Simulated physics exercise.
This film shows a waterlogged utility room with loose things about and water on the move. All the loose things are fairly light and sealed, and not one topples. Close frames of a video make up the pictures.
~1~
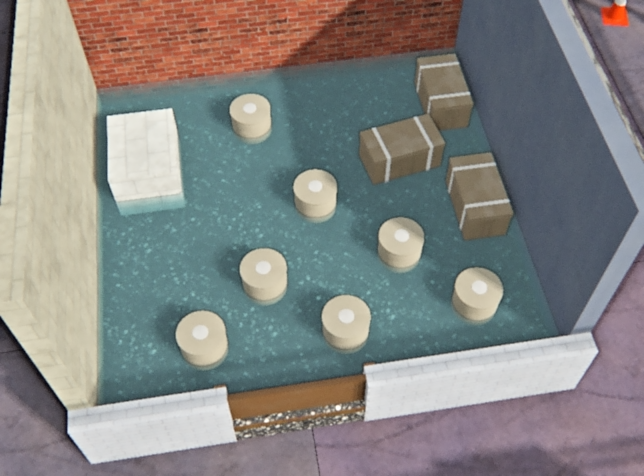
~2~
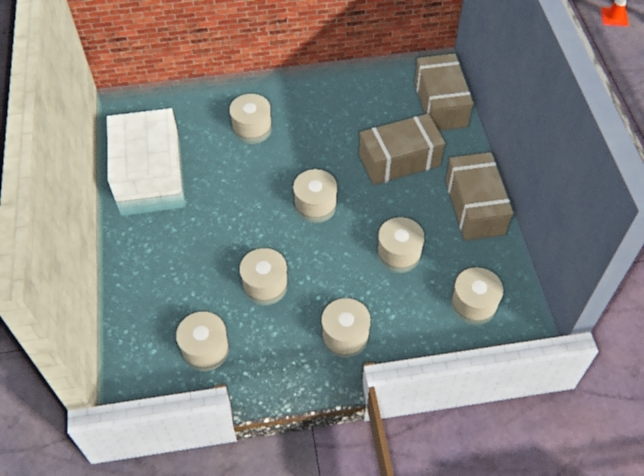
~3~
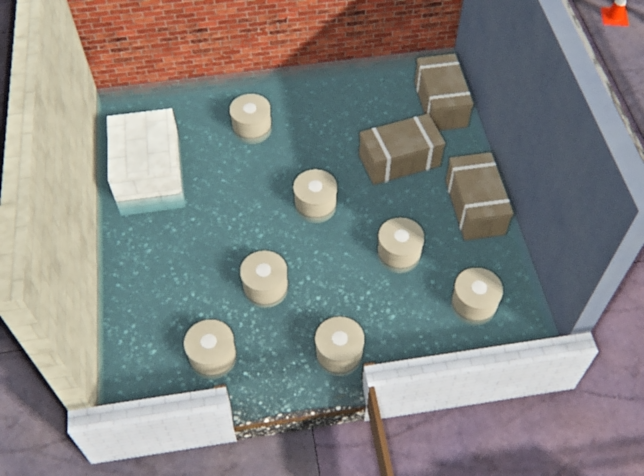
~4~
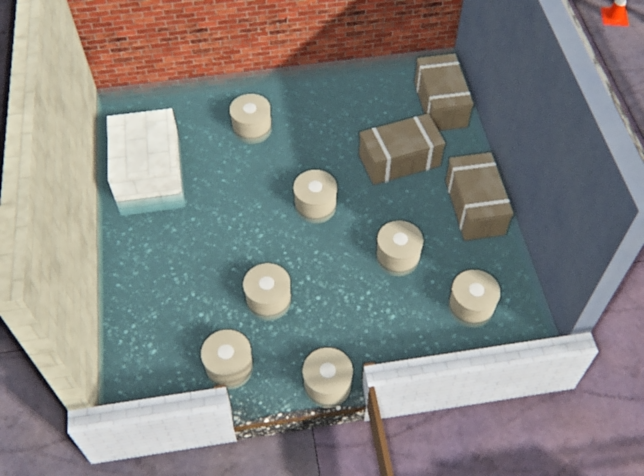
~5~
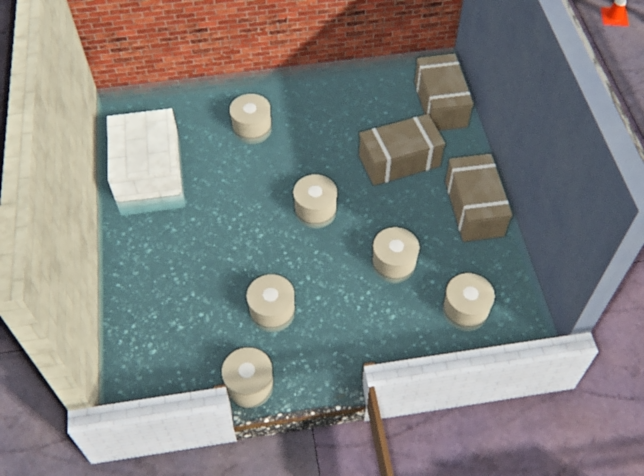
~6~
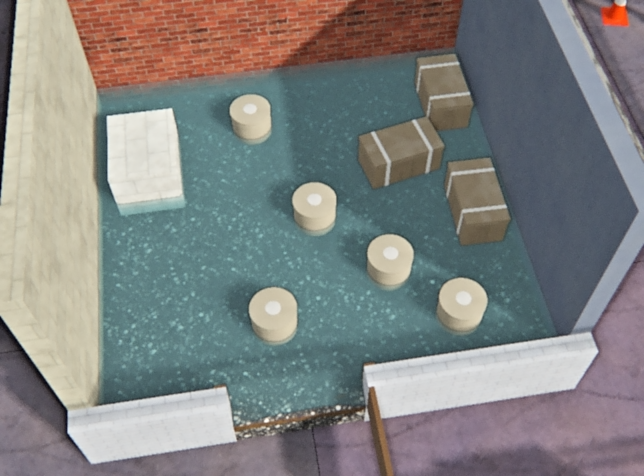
We see tubs, strapped boxes and a white block in a flooded walled room; the brown gate in the front wall swings open, then the nearest tubs drift to the gap, two passing from view as others shift slightly forward.
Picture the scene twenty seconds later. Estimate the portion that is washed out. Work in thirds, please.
Well, what gets flushed out makes up a share of two thirds plus.
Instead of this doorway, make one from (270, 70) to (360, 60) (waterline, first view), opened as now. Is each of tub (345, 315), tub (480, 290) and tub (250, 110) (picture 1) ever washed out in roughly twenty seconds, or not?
Ordered result: Retained / retained / exited.
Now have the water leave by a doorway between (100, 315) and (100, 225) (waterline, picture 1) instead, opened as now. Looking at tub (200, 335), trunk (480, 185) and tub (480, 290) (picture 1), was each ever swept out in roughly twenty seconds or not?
Note - 1: Escaped; 2: Retained; 3: Retained.
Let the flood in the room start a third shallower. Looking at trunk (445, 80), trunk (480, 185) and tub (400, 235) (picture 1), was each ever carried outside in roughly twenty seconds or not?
The first remains in the room, the next remains in the room, the last exits.
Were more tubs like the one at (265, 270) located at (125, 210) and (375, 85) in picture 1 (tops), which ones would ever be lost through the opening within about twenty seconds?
Going one by one, the first is retained and the second retained.
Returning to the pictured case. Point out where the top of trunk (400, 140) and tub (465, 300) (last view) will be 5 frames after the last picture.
First object near (400, 171); second object near (439, 320).
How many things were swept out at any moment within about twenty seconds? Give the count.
Total: 7.
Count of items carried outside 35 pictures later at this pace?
That gives 6.
A moment on, 3 of 10 are out; 7 afloat.
Next, 6 of 10 are out; 4 afloat.
Later, 6 of 10 are out; 4 afloat.
In the end, 7 of 10 are out; 3 afloat.
